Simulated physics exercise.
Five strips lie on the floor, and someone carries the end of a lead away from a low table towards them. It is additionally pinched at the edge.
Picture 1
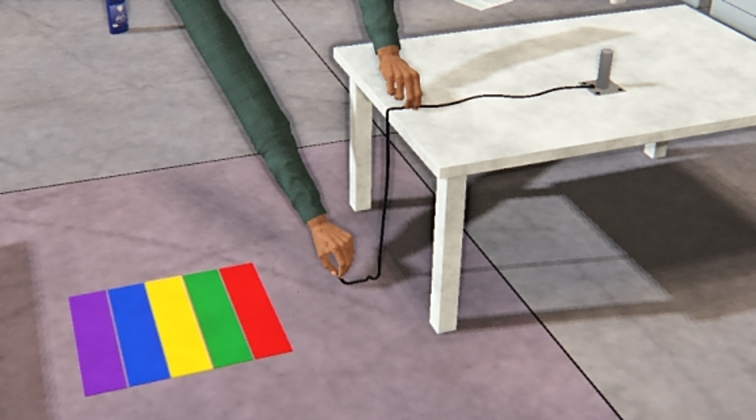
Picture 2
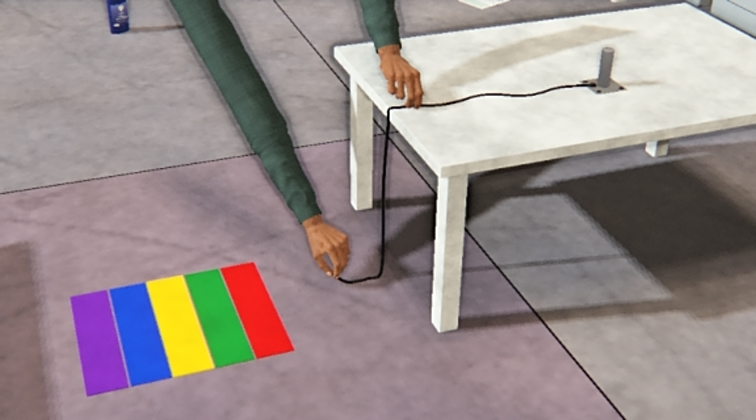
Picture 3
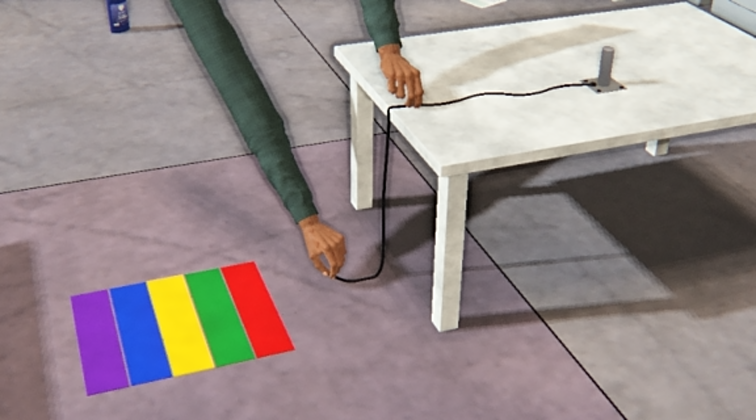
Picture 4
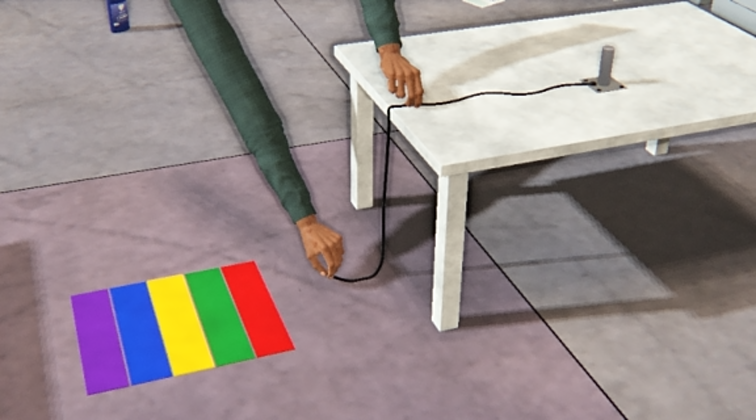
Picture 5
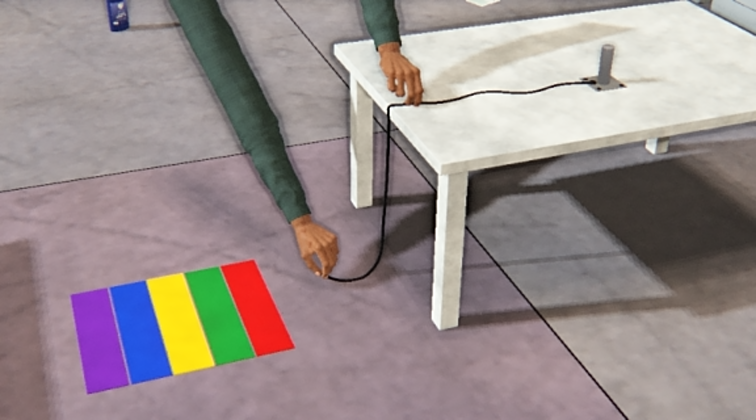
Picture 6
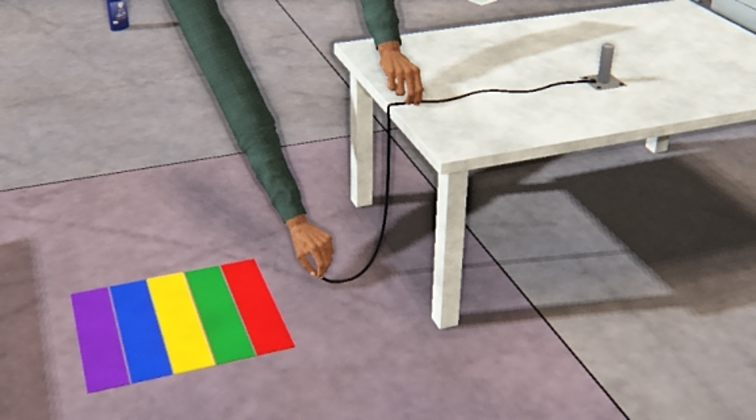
We see a hand pinch a dark cord at the edge of a low white table while another hand holds its end near the floor and moves it slightly left, towards five coloured strips, the hanging section curving gently.
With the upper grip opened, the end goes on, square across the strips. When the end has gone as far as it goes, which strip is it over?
It is over the green strip.
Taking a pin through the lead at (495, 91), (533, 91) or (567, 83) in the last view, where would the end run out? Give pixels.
Estimated spots in sequence: (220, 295), (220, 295), (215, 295).
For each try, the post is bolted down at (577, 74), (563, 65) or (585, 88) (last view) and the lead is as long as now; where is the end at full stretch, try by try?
First (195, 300), then (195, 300), and last (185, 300).
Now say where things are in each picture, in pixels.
End (338, 274); red (267, 337); green (227, 346); yellow (187, 354); blue (145, 363); purple (102, 372), in the first frame.
End (334, 274); lead through (563, 87) (497, 95) (431, 106) (387, 144) (383, 205) (382, 266), in the second frame.
End (330, 274), in the third frame.
End (327, 274); lead through (563, 86) (498, 93) (431, 105) (388, 142) (384, 204) (381, 265), in the fourth frame.
End (322, 274), in the fifth frame.
End (317, 274); lead through (563, 83) (497, 91) (431, 102) (389, 140) (387, 201) (370, 263), in the sixth frame.
Soon after, end near (291, 279); short of the strips.
Then, end near (244, 289); over red.
At full stretch, end near (215, 295); over green. It halts on the green strip.
